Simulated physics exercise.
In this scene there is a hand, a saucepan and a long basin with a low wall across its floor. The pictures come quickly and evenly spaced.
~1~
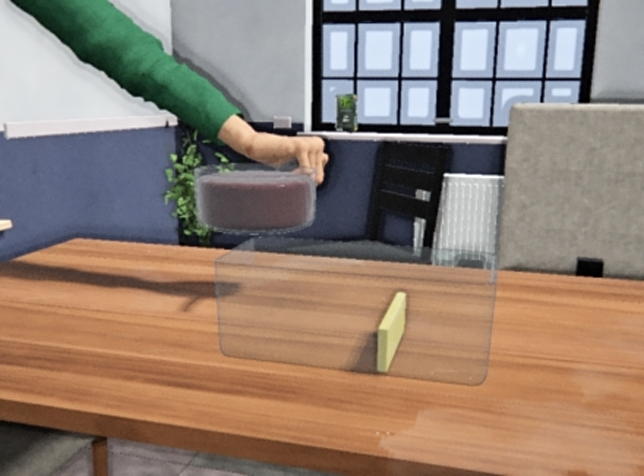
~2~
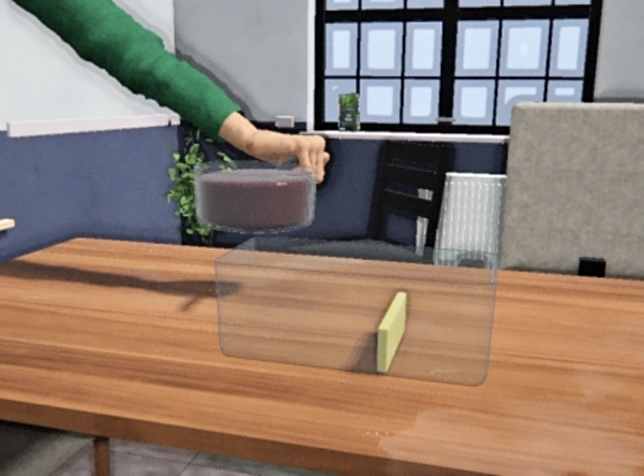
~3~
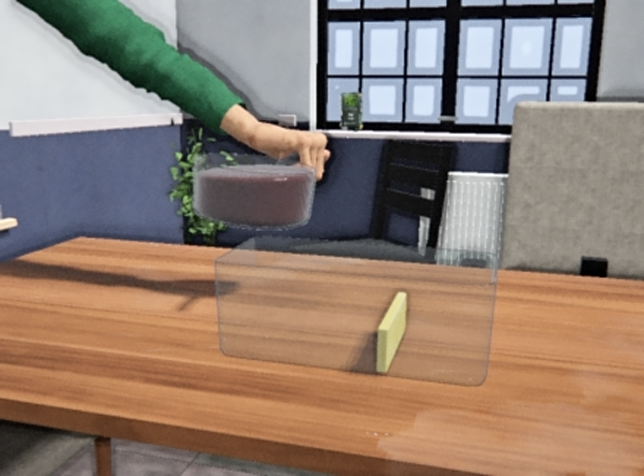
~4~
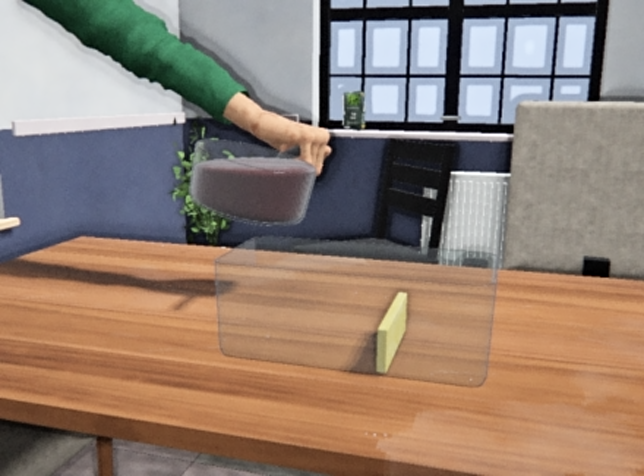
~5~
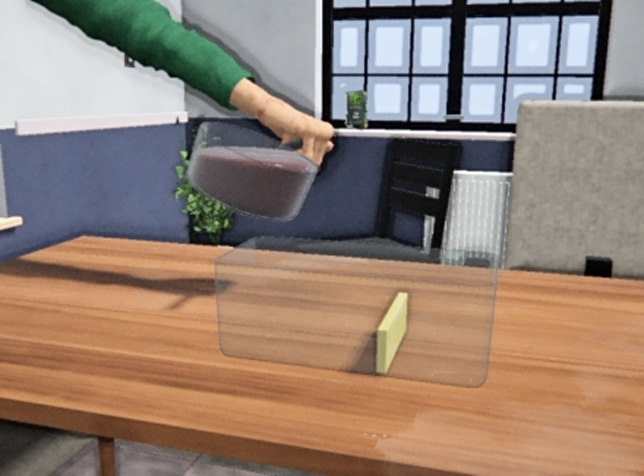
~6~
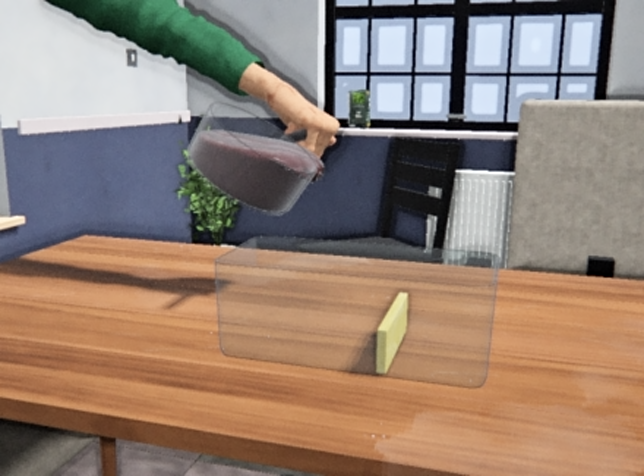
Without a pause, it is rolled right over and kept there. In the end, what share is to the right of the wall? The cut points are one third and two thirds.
A third to two thirds.
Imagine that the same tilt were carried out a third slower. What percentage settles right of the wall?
Close to 50 per cent.
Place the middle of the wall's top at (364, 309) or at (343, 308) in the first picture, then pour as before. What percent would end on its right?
Note - case one near 70 %, case two near 75 %.
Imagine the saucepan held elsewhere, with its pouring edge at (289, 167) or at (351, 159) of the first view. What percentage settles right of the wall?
About 25 % the first time, about 60 % the second.
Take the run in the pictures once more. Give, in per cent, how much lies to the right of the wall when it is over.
Some 55 parts in a hundred.
A moment on, the saucepan is tipped on its side and 43 per cent is still to pour, 8 is left of the wall and 0 right of it.
Next, the saucepan is tipped on its side and 8 per cent is still to pour, 11 is left of the wall and 62 right of it.
Then the saucepan is tipped on its side and 3 per cent is still to pour, 22 is left of the wall and 44 right of it.
Later the saucepan is tipped on its side and 2 per cent is still to pour, 35 is left of the wall and 53 right of it.
In the end 40 per cent lies left of the wall, 53 right of it and 7 outside.
